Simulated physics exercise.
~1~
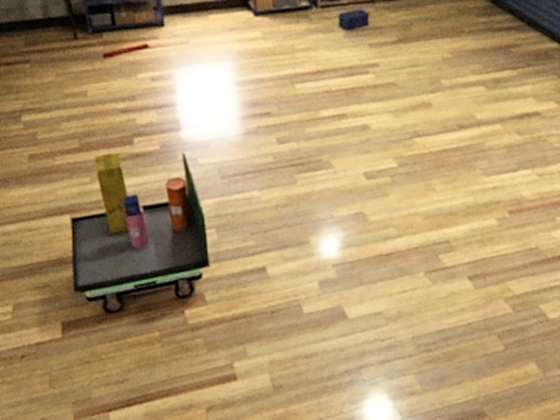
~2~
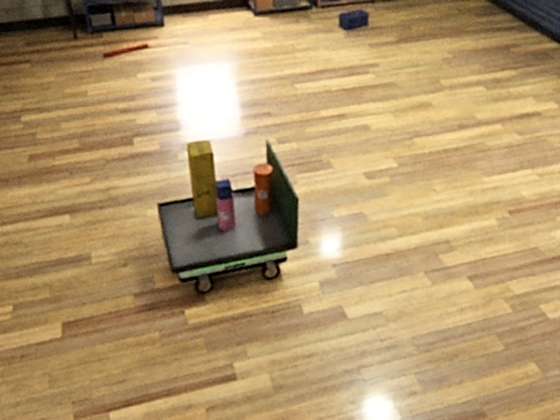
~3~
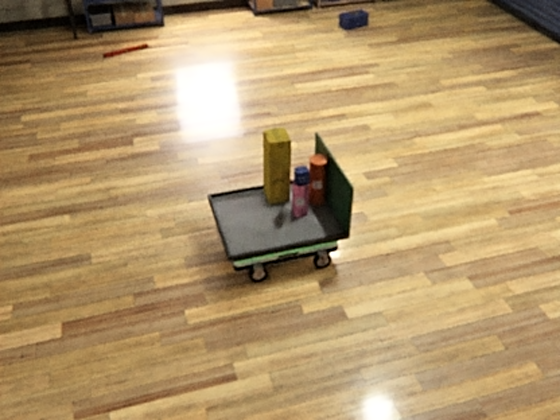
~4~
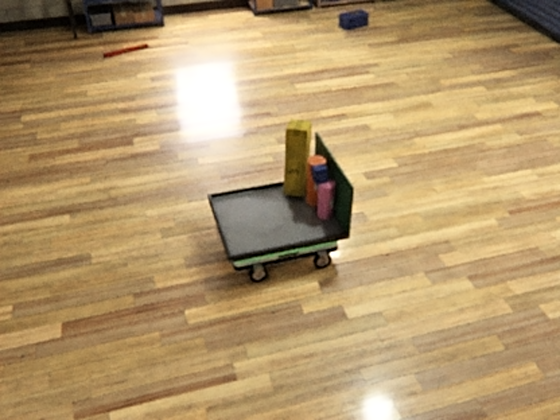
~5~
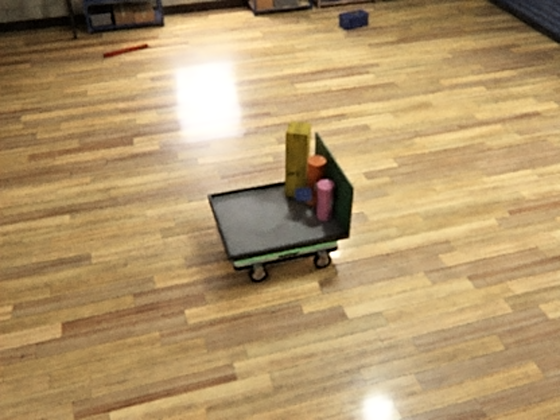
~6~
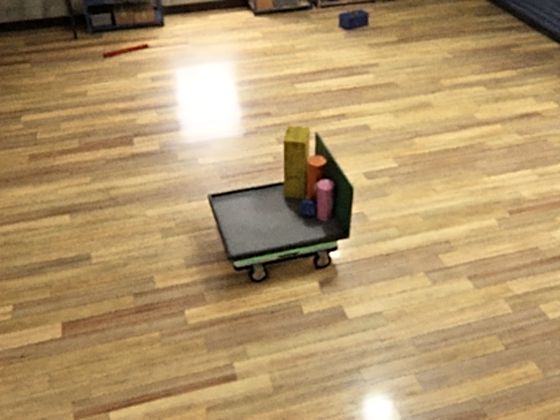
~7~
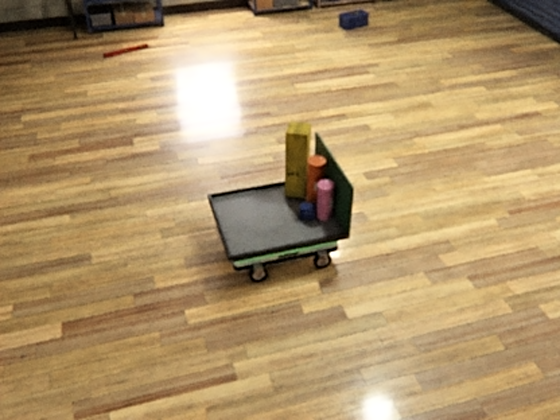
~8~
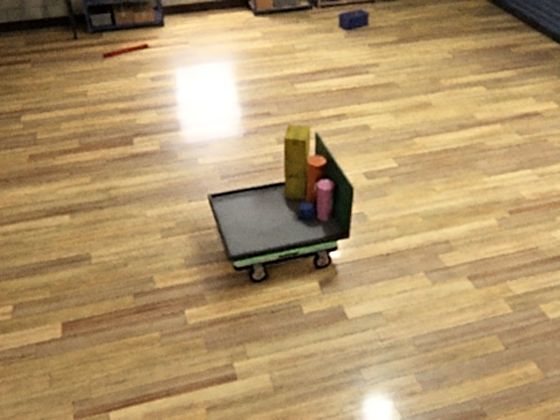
A cart rolls right and stops, its load slides forward, and the blue box topples aboard.
